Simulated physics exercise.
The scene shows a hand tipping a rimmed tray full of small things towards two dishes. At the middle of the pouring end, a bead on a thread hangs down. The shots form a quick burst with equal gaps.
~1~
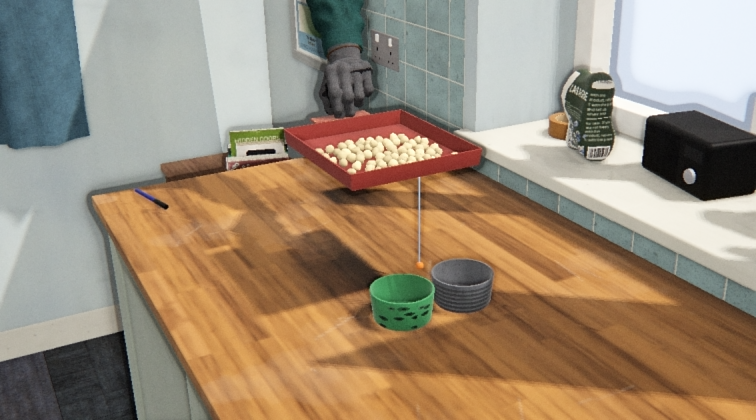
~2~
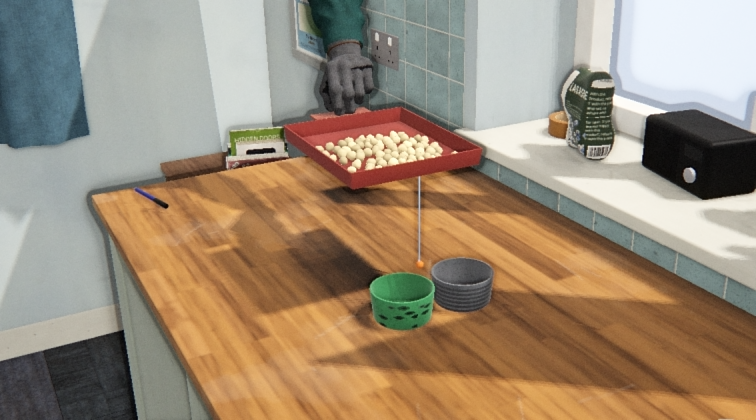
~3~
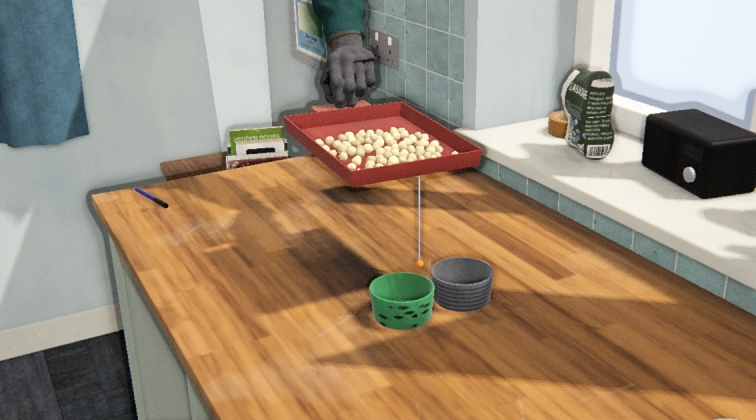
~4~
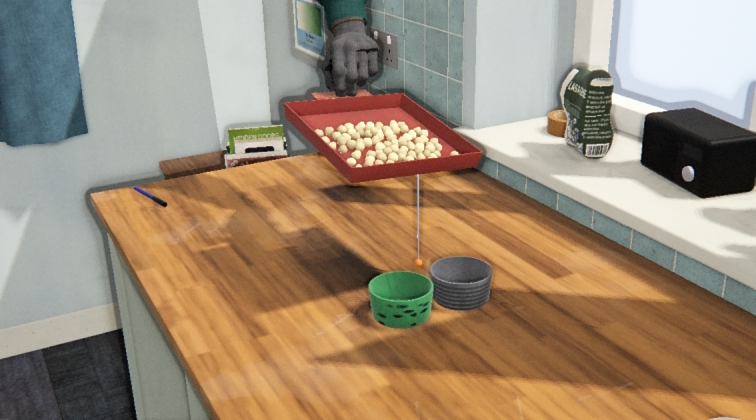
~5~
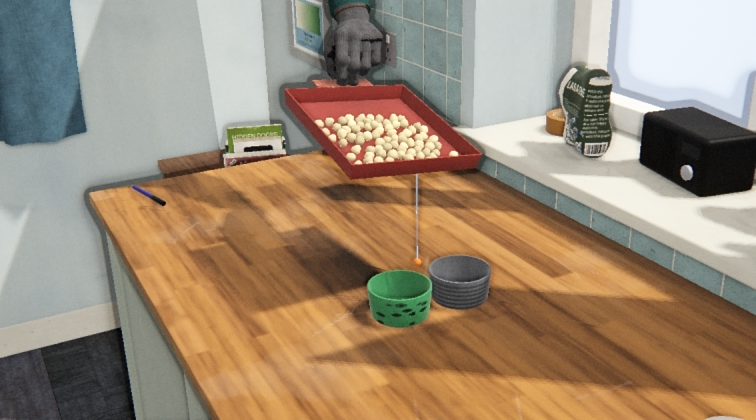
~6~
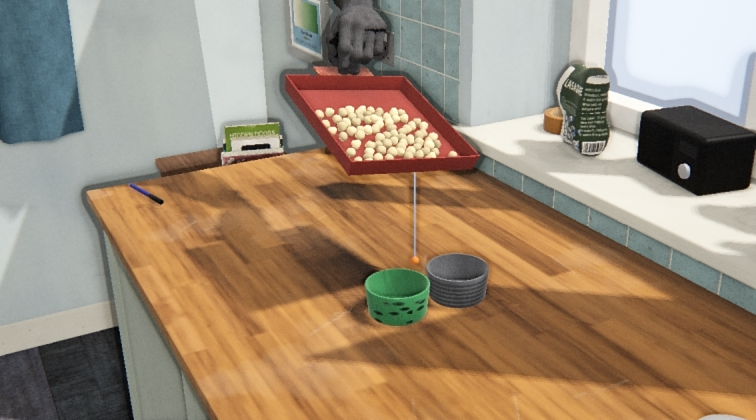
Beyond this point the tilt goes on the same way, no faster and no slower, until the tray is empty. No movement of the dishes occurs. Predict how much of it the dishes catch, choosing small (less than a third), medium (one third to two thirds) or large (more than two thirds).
The catch is medium, between one third and two thirds.
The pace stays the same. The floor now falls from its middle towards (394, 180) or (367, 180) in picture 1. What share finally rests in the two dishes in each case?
Around 20 per cent first, around 30 per cent next.
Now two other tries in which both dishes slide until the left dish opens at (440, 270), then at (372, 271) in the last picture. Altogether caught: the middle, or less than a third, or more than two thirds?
The two tries give, in order: One to two thirds; under a third.
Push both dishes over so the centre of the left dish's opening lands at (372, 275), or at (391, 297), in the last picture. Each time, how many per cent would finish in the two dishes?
Trial 1: 10 percent; trial 2: 30 percent.
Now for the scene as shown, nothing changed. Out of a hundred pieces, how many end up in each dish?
So the left dish gets 0 % of the load, while the right one gets 50 %.
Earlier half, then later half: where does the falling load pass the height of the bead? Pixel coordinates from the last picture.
The early half goes through (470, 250), the late half through (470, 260).
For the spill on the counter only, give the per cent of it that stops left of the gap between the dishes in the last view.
It works out to some 10 per cent.
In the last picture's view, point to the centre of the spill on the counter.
Approximate centre, last frame: (524, 299).
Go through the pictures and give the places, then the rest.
Corners of the pouring end at (352, 174) and (479, 148), level; middle of the load at (388, 155), macadamia nuts; left dish at (418, 314); right dish at (479, 296); bead on its thread at (420, 266), in the first picture.
Corners of the pouring end at (352, 172) and (479, 148), level; middle of the load at (388, 153), in the second picture.
Corners of the pouring end at (353, 170) and (480, 149), tipped barely, lowest at the right corner; middle of the load at (388, 150), in the third picture.
Corners of the pouring end at (353, 167) and (480, 151), tipped a little, lowest at the right corner; middle of the load at (388, 145), in the fourth picture.
Corners of the pouring end at (353, 164) and (479, 153), tipped a little, lowest at the right corner; middle of the load at (387, 140), in the fifth picture.
Corners of the pouring end at (353, 160) and (477, 155), tipped clearly, lowest at the right corner; middle of the load at (387, 135); left dish at (413, 309); right dish at (474, 291), in the sixth picture.
Soon after the last picture, tray tipped steeply; all on the tray.
A little later, tray tipped past a quarter turn; all on the tray.
Later still, tray tipped past a quarter turn; about half in the right dish; about half outside both.
At rest, tray tipped past a quarter turn; none in the left dish; about half in the right dish; about half outside both.
